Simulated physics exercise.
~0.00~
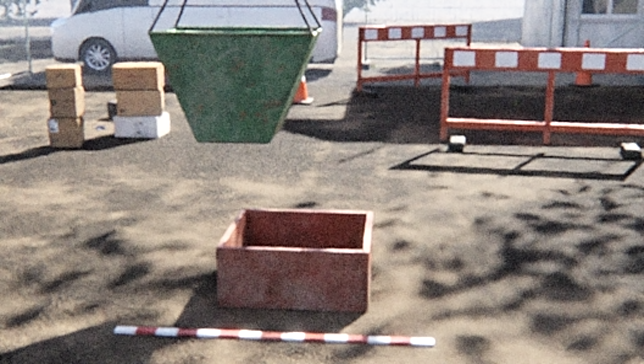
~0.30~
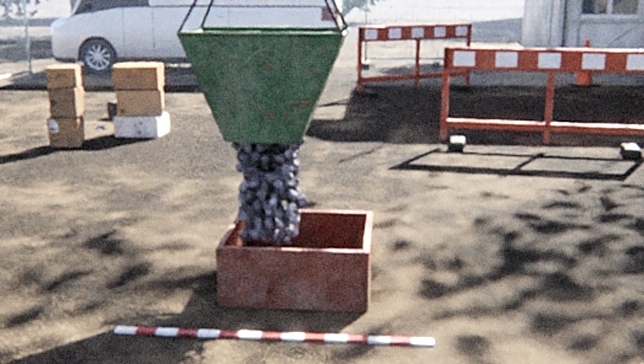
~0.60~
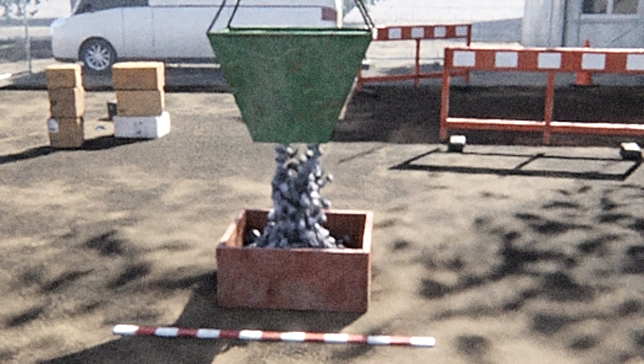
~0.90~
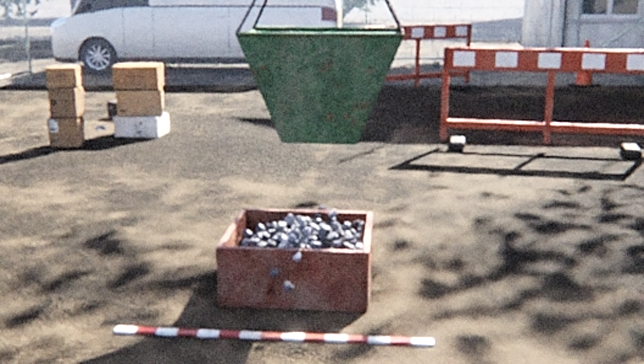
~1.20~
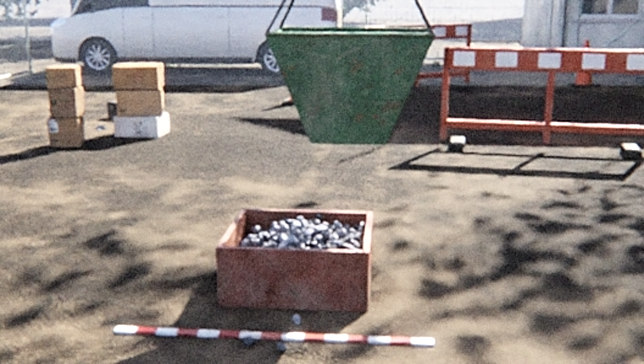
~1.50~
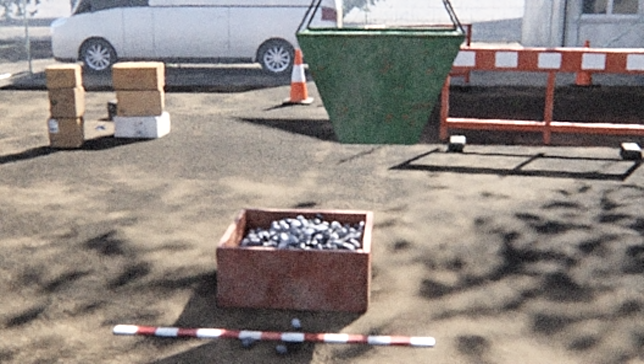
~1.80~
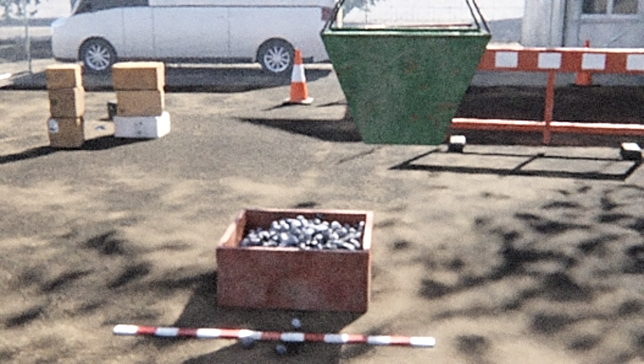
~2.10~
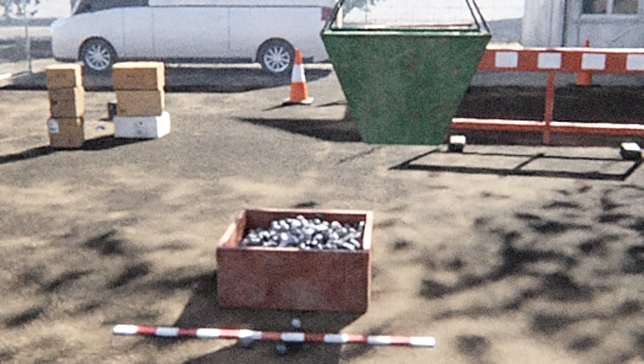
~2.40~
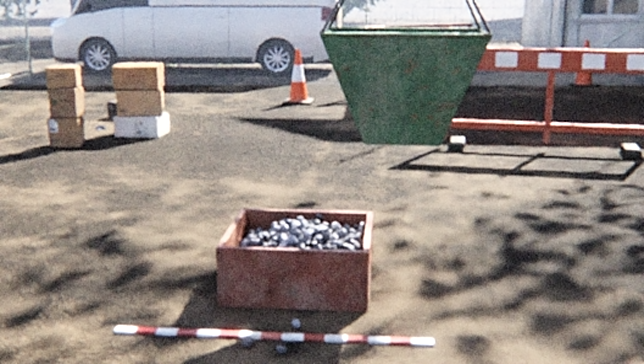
A green skip hanging from cables moved right and poured grey stones into a reddish open bin on the ground. Emptied, it carried on right and stopped, leaving the bin full, with a few stones lying in front near the striped pole.
